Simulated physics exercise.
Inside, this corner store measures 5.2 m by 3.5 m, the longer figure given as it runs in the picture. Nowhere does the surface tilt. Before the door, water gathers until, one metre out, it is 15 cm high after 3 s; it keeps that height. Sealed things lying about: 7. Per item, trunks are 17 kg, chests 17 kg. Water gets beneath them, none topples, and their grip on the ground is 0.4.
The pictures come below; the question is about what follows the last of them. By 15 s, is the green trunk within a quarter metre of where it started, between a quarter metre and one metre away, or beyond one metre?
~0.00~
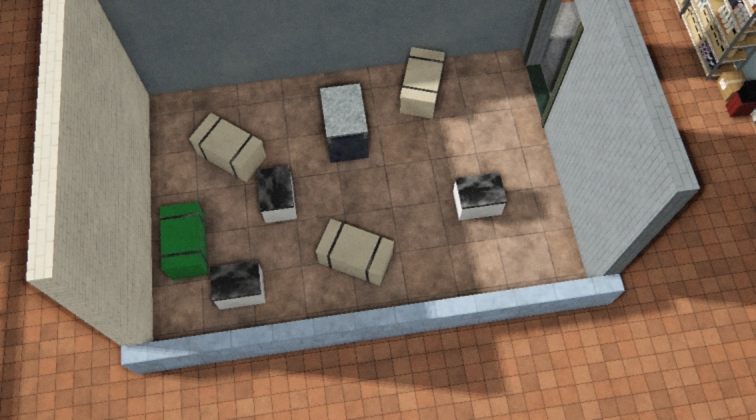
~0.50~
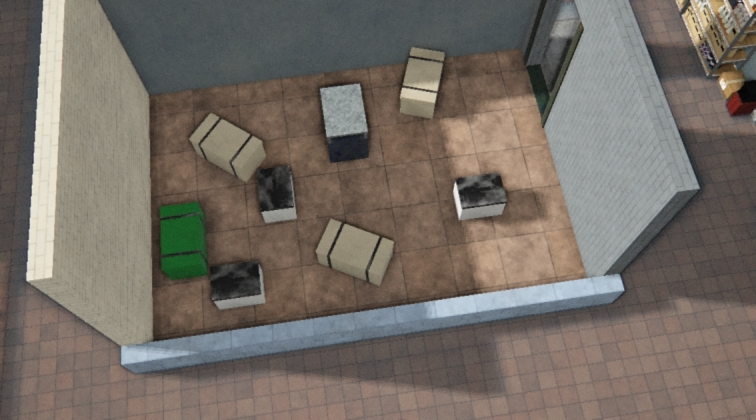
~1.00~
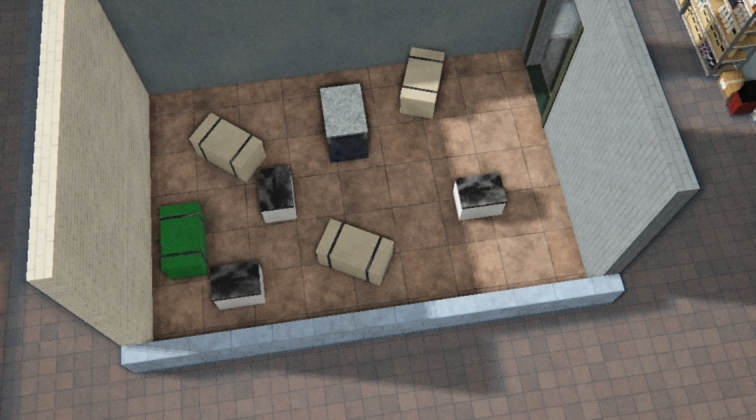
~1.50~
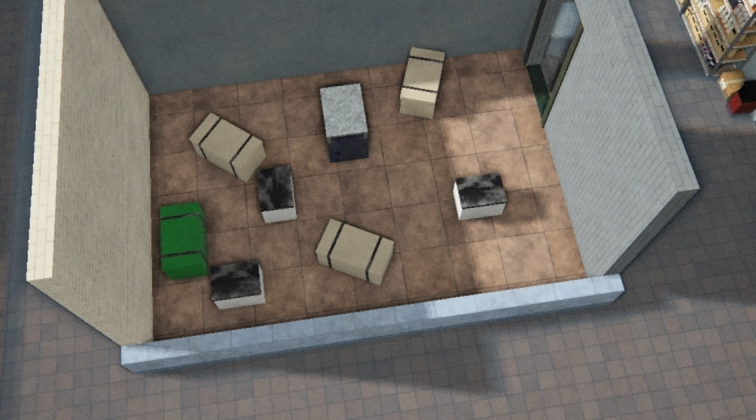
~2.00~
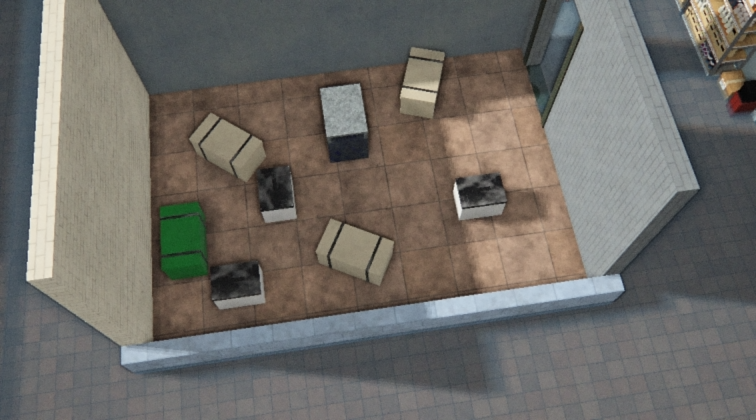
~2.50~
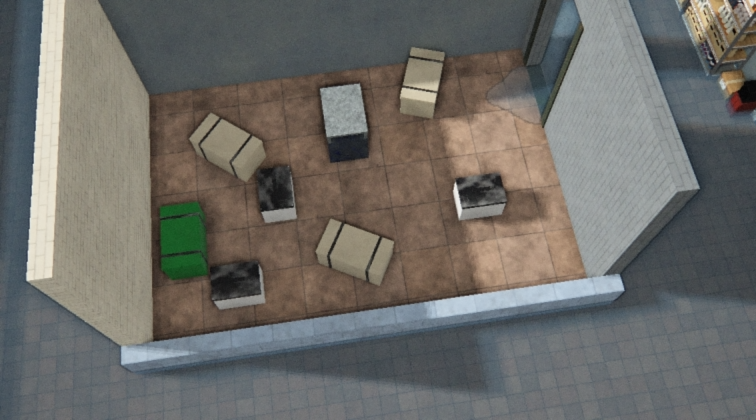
Between a quarter metre and one metre.
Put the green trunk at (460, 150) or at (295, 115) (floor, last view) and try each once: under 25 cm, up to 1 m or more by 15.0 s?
In turn: It travels far; it gets carried off.
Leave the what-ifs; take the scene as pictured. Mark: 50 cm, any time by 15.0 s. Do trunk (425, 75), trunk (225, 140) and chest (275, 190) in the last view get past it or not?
Order as asked: Beyond, beyond, below.
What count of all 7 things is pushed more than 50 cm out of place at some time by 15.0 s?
The answer here is 2.
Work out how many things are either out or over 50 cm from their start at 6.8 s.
By that point, 1.
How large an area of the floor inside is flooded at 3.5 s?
Somewhere about 2.0 m2, give or take.
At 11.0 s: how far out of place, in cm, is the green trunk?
Close to 0 cm.
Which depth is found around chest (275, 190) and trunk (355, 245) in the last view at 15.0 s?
About 6 and 6 cm.
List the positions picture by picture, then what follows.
In the first frame, the green trunk at (180, 235) rests on the ground; 0.0 m2 under water; 0 of 7 have shifted.
In the second frame, the green trunk at (180, 235), on the bottom; water covers 0.0 m2; 0 of 7 have shifted.
In the third frame, the green trunk at (180, 235) rests on the ground; 0.0 m2 under water; 0 of 7 have shifted.
In the fourth frame, the green trunk at (180, 235), on the bottom; 0.0 m2 under water; 0 of 7 have shifted.
In the fifth frame, the green trunk at (180, 235) rests on the ground; 0.0 m2 under water; 0 of 7 have shifted.
In the sixth frame, the green trunk at (180, 235), on the bottom; 0.4 m2 under water; 0 of 7 have shifted.
After 3.5 s the green trunk is near (180, 235), 0.0 m from its start, aground; 0 afloat.
After 6.8 s the green trunk is near (180, 235), 0.0 m from its start, aground; 0 afloat.
After 11.0 s the green trunk is near (180, 235), 0.0 m from its start, aground; 1 afloat.
After 15.0 s the green trunk is near (175, 274), 0.5 m from its start, afloat; 4 afloat.
